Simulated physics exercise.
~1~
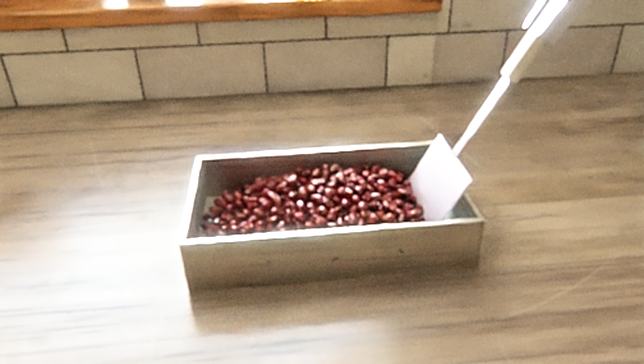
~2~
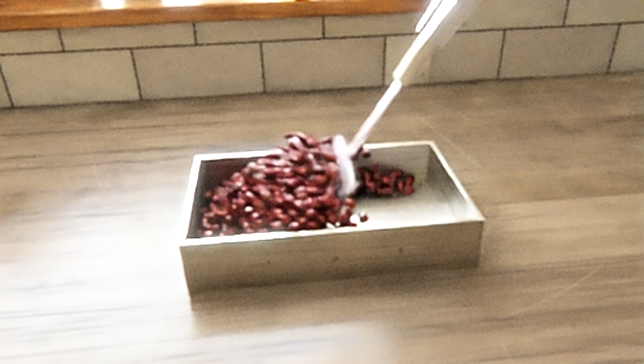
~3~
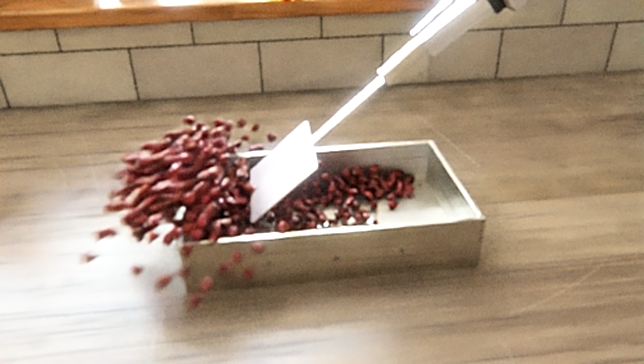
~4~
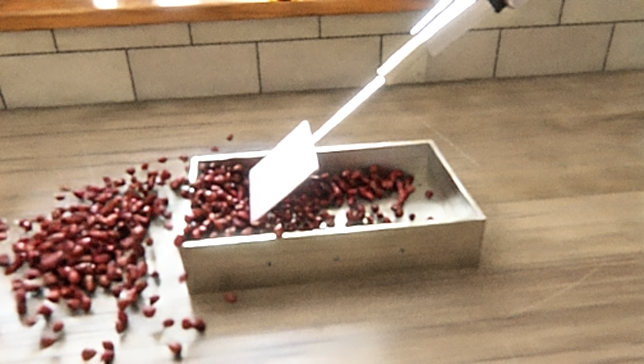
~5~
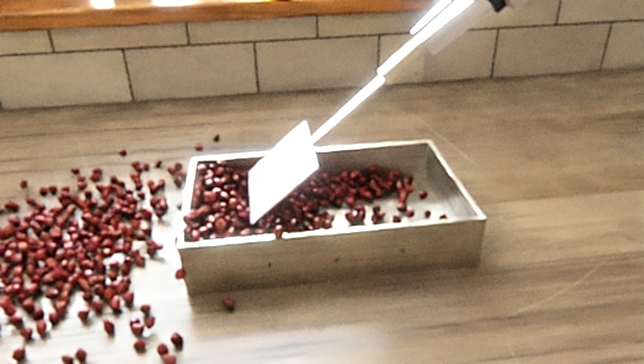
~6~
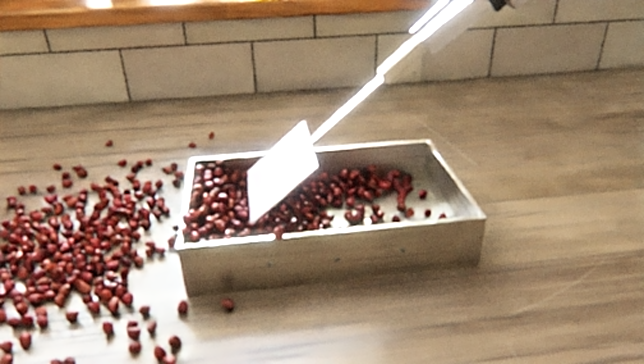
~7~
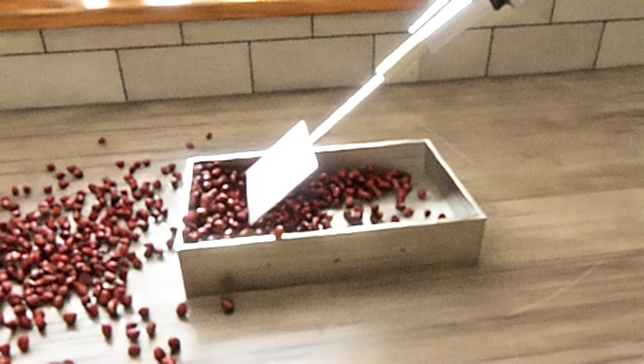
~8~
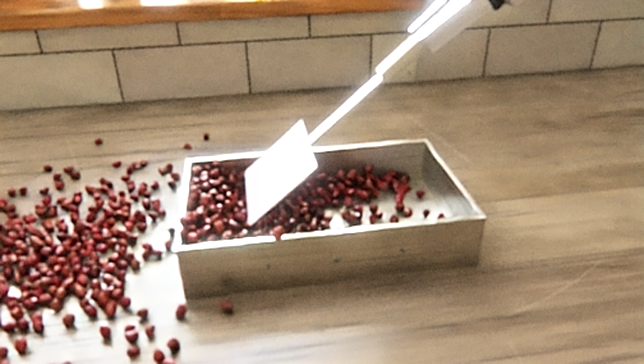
A robot's gripper, barely in view at the upper right, holds a pale turner over a grey, open roasting tin of dark red dried beans on a wood-grain counter, seen from slightly above with white tiles behind. The turner starts at the tin's right end and sweeps left, bunching the beans into a heap. It tilts as it goes, and a thick spray of beans flies over the left end. They scatter across the counter and settle. The turner stops above the beans still in the tin, which stays put, with roughly a third lying outside at the left.
